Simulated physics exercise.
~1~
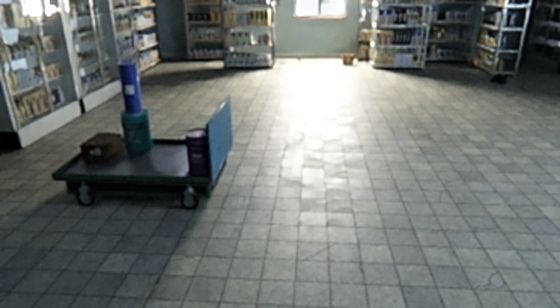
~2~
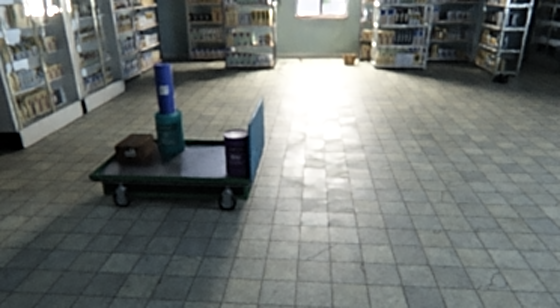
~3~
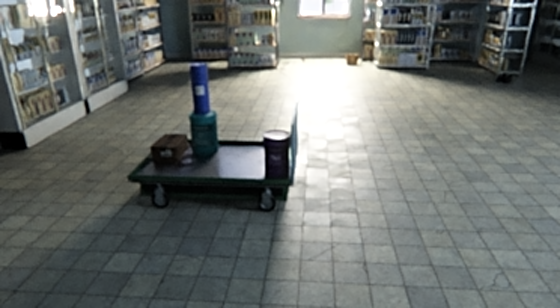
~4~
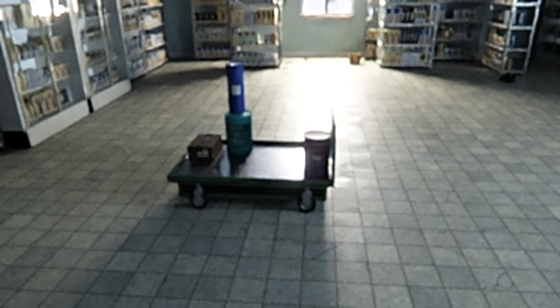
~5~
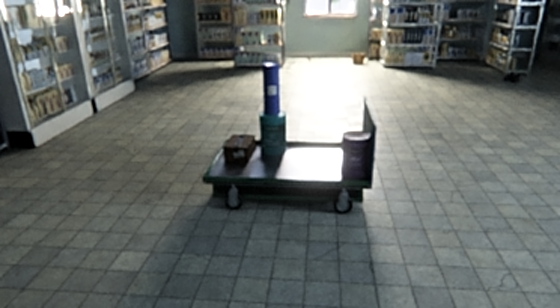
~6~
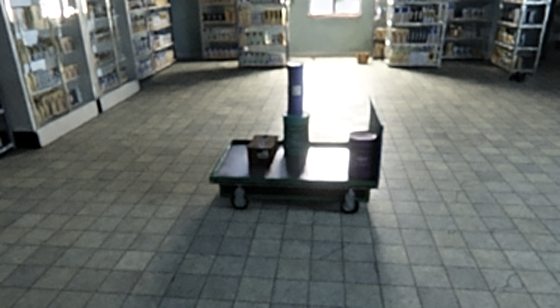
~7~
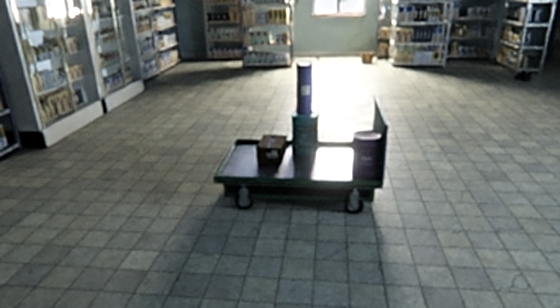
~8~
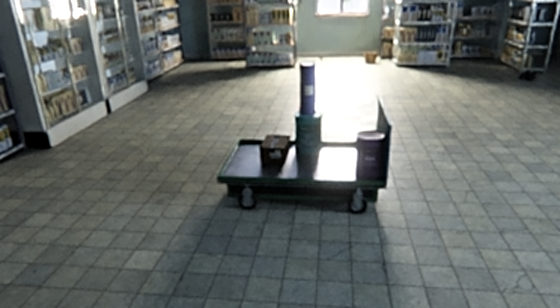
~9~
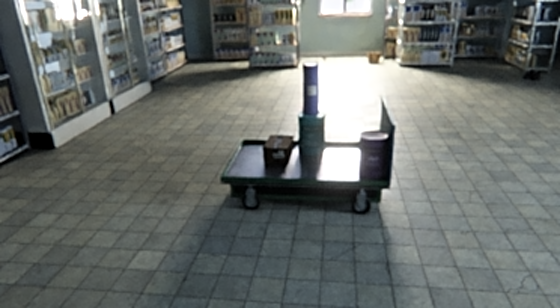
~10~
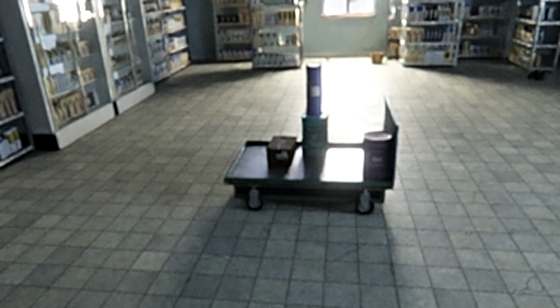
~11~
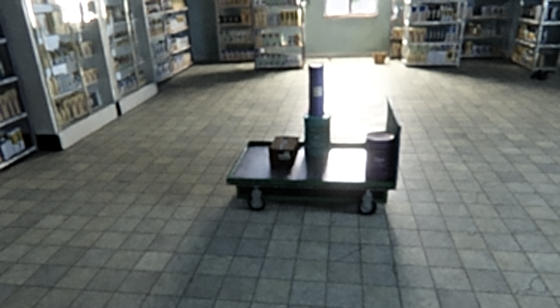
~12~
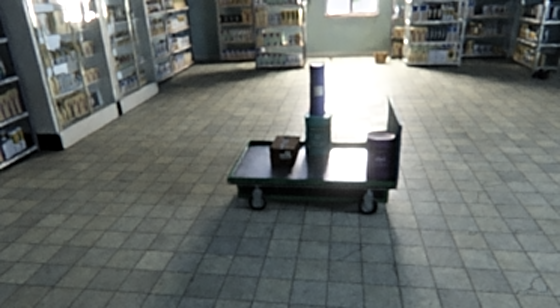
In a shelf-lined room, a loaded cart rolls right and stops with everything still upright.
